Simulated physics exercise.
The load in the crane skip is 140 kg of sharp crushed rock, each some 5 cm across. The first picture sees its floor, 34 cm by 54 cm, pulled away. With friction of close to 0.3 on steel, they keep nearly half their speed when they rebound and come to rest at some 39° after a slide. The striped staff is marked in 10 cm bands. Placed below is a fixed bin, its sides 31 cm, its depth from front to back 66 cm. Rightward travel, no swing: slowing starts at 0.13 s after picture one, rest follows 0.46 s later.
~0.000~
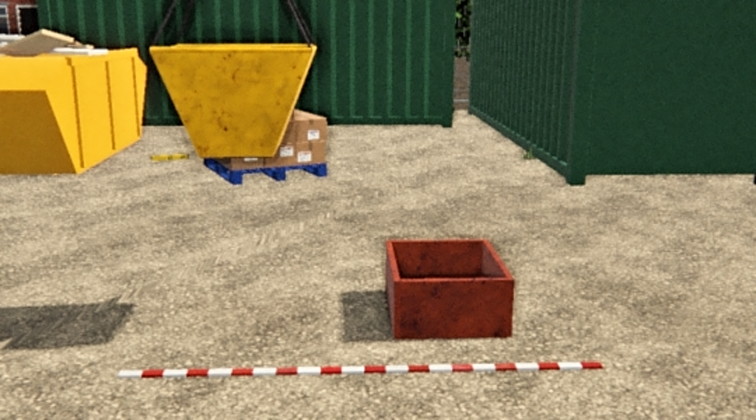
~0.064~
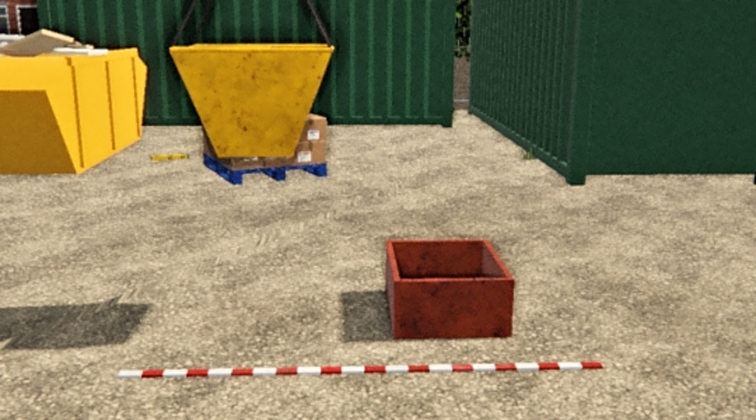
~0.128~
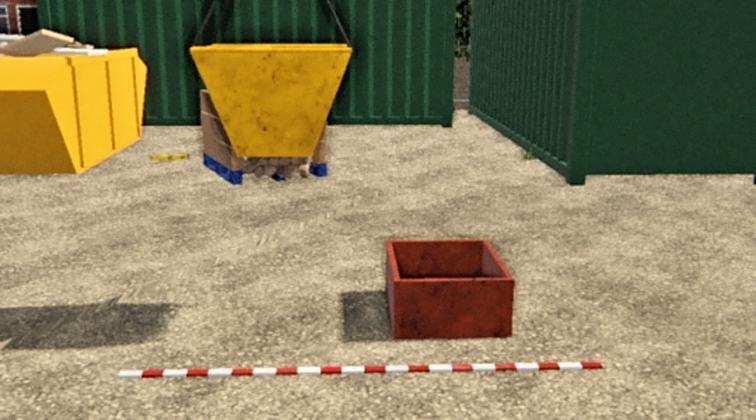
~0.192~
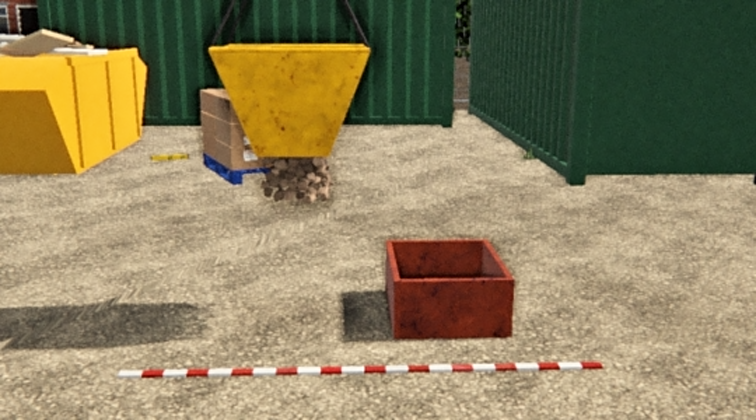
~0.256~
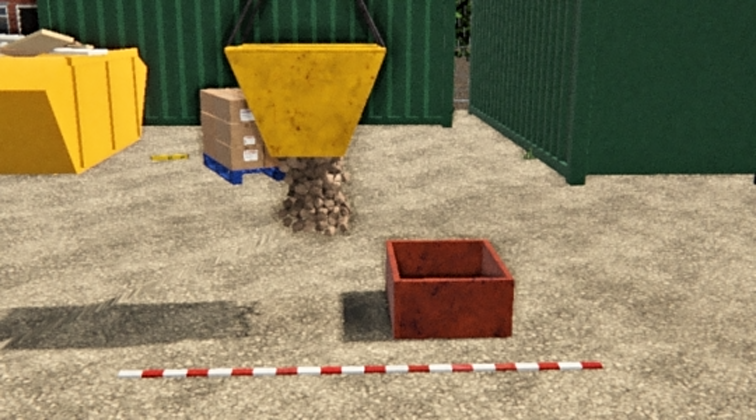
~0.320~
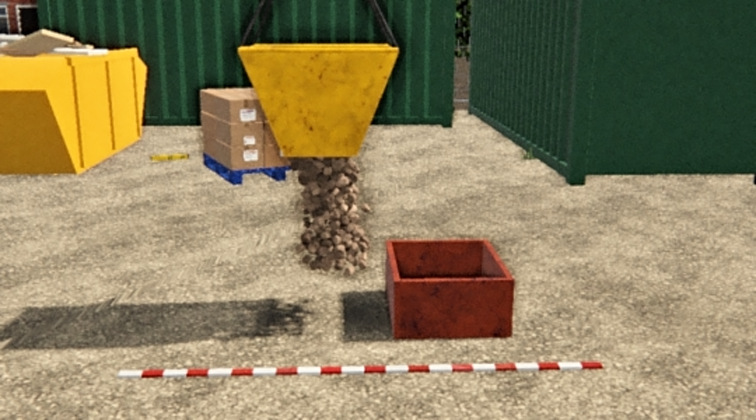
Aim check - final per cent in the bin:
5 percent.
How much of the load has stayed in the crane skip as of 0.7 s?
Roughly 0 percent, give or take.
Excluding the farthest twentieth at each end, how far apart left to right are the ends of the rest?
Around 90 centimetres.
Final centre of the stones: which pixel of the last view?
Around (351, 303).
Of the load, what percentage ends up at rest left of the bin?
About 90 percent.
After 0.7 s, 0 % in the crane skip, 95 % falling or lying left of the bin, 4 % falling or lying in the bin, 1 % falling or lying beside or right of the bin; the stones farthest right are at (442, 284).
After 1.1 s, 0 % in the crane skip, 91 % falling or lying left of the bin, 5 % falling or lying in the bin, 4 % falling or lying beside or right of the bin; the stones farthest right are at (481, 296).
After 1.7 s, 0 % in the crane skip, 91 % falling or lying left of the bin, 5 % falling or lying in the bin, 4 % falling or lying beside or right of the bin; the stones farthest right are at (482, 299).
After 2.6 s, 0 % in the crane skip, 91 % falling or lying left of the bin, 5 % falling or lying in the bin, 4 % falling or lying beside or right of the bin; the stones farthest right are at (482, 299).
After 4.5 s, 0 % in the crane skip, 91 % left of the bin, 5 % in the bin, 4 % beside or right of the bin; the stones farthest right are at (482, 299).
